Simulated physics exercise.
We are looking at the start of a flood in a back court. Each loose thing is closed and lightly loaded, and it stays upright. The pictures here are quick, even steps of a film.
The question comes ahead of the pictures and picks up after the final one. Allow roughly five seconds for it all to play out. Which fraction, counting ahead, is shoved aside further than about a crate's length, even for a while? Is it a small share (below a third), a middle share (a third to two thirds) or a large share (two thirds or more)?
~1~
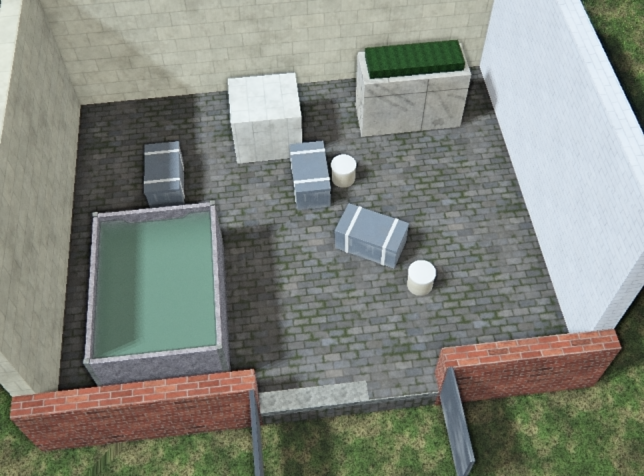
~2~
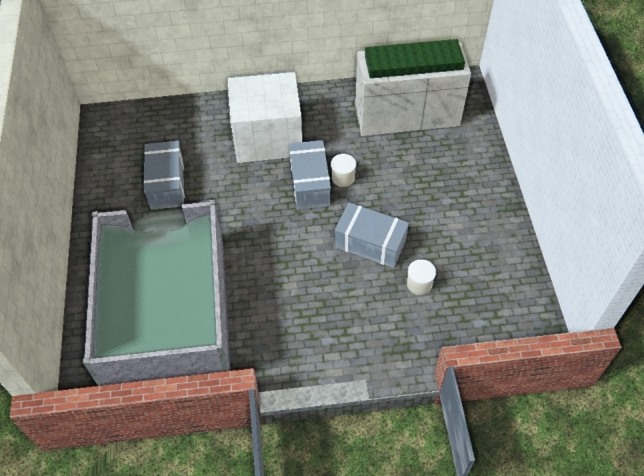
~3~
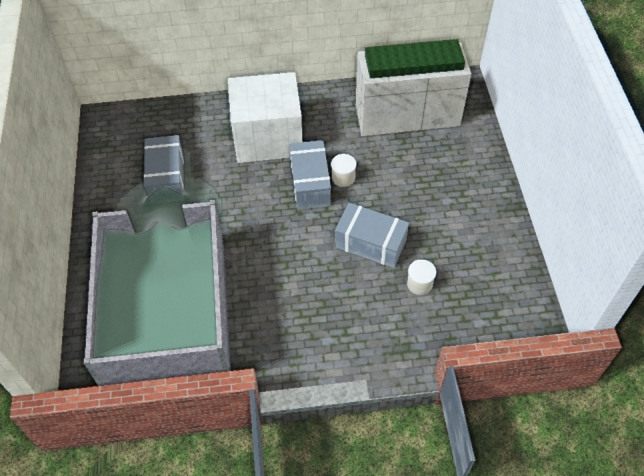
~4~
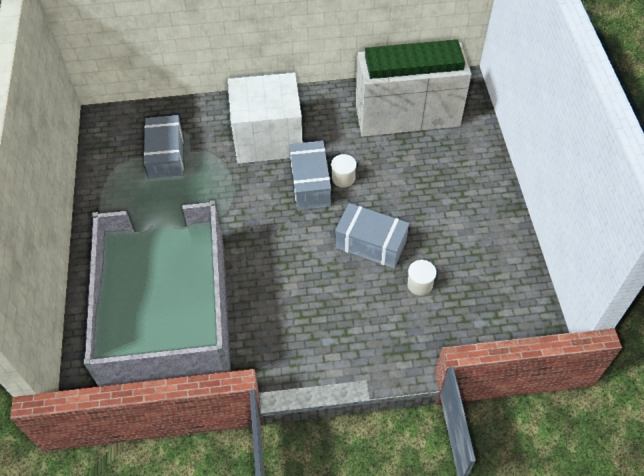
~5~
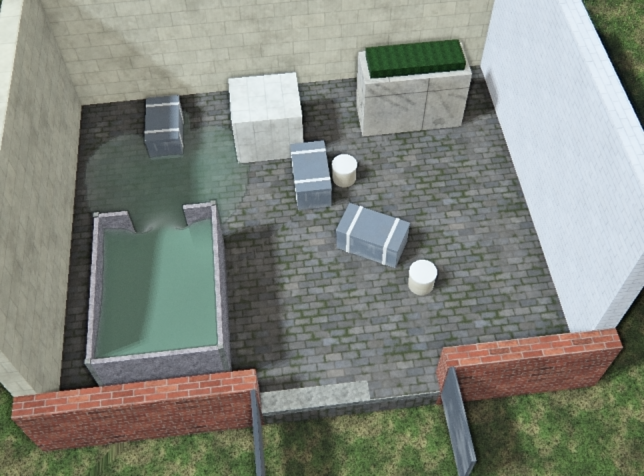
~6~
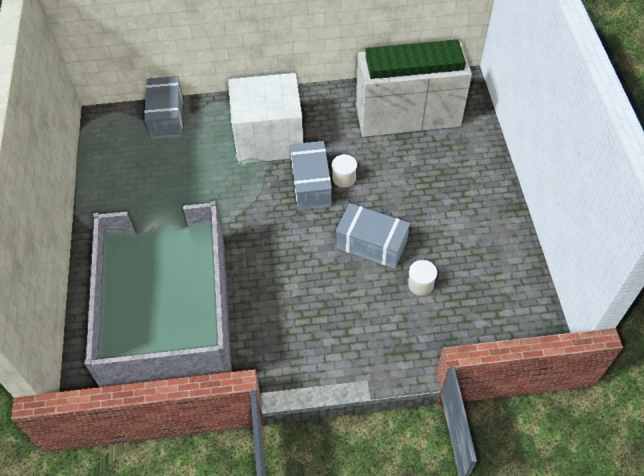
A small share, below a third.
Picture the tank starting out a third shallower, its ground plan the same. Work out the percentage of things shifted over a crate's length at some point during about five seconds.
My figure is 20 percent.
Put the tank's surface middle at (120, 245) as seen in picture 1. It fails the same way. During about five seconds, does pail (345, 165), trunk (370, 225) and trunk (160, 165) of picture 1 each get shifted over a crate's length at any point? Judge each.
Well, the first one didn't get far, the second didn't get far, and the third got driven a long way.
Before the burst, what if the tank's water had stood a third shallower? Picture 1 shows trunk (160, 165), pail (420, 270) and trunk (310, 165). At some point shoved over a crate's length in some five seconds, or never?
One: Passed the mark. Two: Stayed below the mark. Three: Stayed below the mark.
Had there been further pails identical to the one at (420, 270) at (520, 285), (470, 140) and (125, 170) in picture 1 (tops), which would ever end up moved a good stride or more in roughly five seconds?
Taking them one at a time: Remains close, then remains close, then gets driven off.
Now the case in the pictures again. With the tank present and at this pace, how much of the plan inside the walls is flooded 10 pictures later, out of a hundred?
45 per cent or so.
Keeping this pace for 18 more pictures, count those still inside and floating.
Number: 1.
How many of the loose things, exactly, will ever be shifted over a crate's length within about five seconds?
1.
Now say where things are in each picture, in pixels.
In the first frame, a trunk at (162, 166), on the bottom; a trunk at (372, 227), on the bottom; 0 of 5 have shifted.
In the second frame, a trunk at (162, 166), on the bottom; a trunk at (372, 226) rests on the ground; 0 of 5 have shifted.
In the third frame, a trunk at (162, 160) rests on the ground, close to its start; a trunk at (373, 226) rests on the ground; 1 of 5 have shifted.
In the fourth frame, a trunk at (162, 139) rests on the ground, a stride from its start; a trunk at (373, 227) rests on the ground; 1 of 5 have shifted.
In the fifth frame, a trunk at (162, 118), on the bottom, a stride from its start; a trunk at (373, 227) rests on the ground; 1 of 5 have shifted.
In the sixth frame, a trunk at (162, 98), on the bottom, a stride from its start; a trunk at (373, 227) rests on the ground; 1 of 5 have shifted.
A moment on, 1 of 5 are well off their spots; 0 afloat.
Next, 1 of 5 are well off their spots; 1 afloat.
Later, 1 of 5 are well off their spots; 1 afloat.
In the end, 1 of 5 are well off their spots, and 1 have been at some point; 1 afloat.
